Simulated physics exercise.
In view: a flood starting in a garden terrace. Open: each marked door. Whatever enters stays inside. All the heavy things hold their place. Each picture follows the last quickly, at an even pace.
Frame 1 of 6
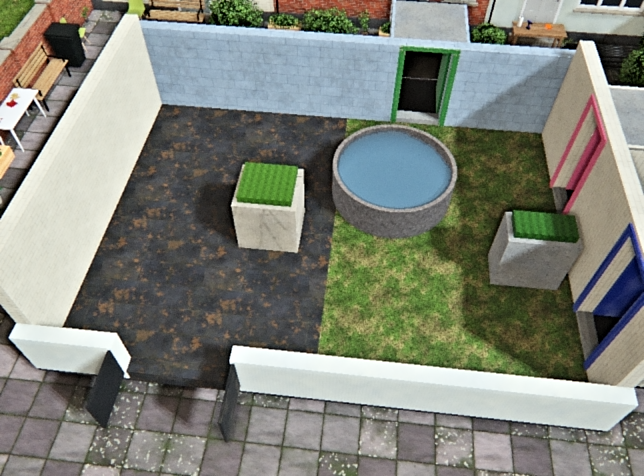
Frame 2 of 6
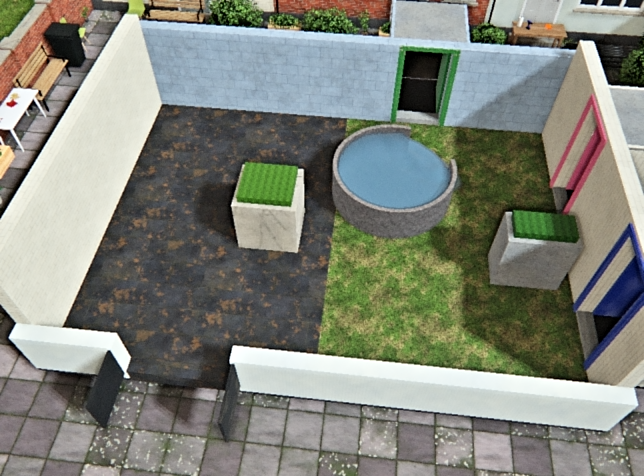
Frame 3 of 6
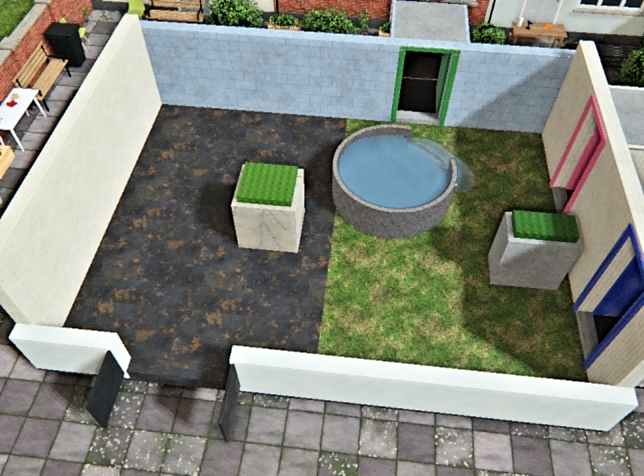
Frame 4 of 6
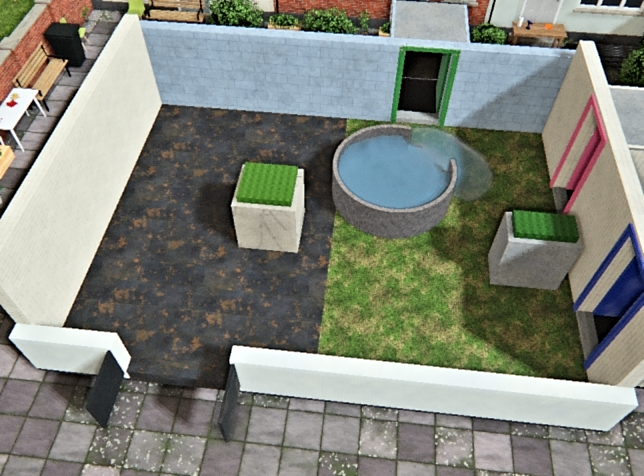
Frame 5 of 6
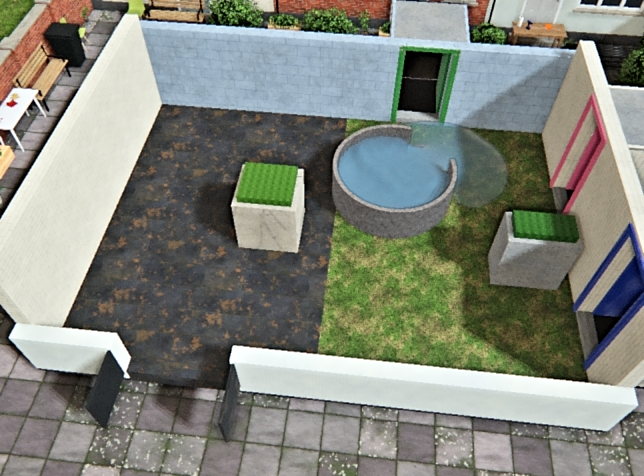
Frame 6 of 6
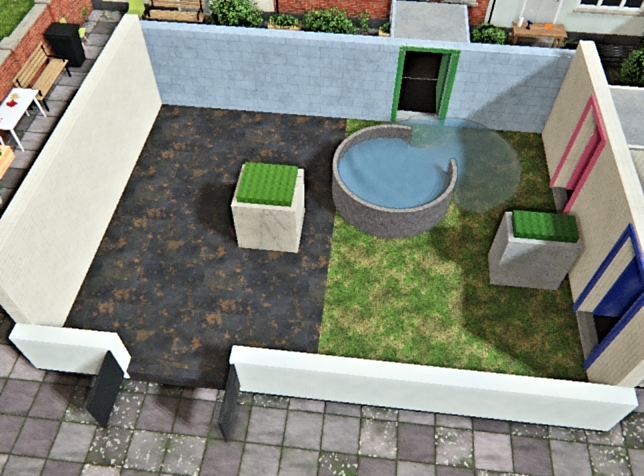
Water poured out through a gap in the far side of the round stone pool and spread in a widening, see-through sheet over the grass, while the two grass-topped blocks stayed put.
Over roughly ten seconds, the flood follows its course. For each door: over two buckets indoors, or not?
My prediction: The pink door will count as flooded; the blue door will not count as flooded; the green door will count as flooded.
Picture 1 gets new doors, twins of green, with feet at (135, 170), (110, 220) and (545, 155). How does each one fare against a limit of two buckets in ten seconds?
Door by door: Stays short, stays short, gets past.
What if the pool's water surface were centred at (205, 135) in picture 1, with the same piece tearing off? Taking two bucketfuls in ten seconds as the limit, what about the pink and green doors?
I reckon the pink door crosses the threshold while the green door never reaches the threshold.
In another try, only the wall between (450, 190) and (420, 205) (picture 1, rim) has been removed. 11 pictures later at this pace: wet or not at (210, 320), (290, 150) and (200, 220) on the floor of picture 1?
Taking each in turn, they come out kept dry, kept dry, kept dry.
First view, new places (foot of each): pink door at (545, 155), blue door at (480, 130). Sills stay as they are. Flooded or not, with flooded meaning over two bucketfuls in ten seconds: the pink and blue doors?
Well, pink door crosses the line while blue door crosses the line.
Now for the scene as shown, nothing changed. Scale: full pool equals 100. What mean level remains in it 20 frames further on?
I make it 36 per cent.
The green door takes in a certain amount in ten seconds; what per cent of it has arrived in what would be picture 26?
My guess is about 85 %.
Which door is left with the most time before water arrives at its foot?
From what the pictures show, it's the blue one.
A moment on, water covers 15 % of the floor; the pink door not reached, the blue door not reached, the green door under two buckets in.
Next, water covers 15 % of the floor; the pink door under two buckets in, the blue door not reached, the green door over two buckets in.
Then, water covers 25 % of the floor; the pink door over two buckets in, the blue door not reached, the green door over two buckets in.
Later, water covers 55 % of the floor; the pink door far over two buckets in, the blue door wet at the sill, nothing in, the green door far over two buckets in.
In the end, water covers 80 % of the floor; the pink door far over two buckets in, the blue door wet at the sill, nothing in, the green door far over two buckets in.
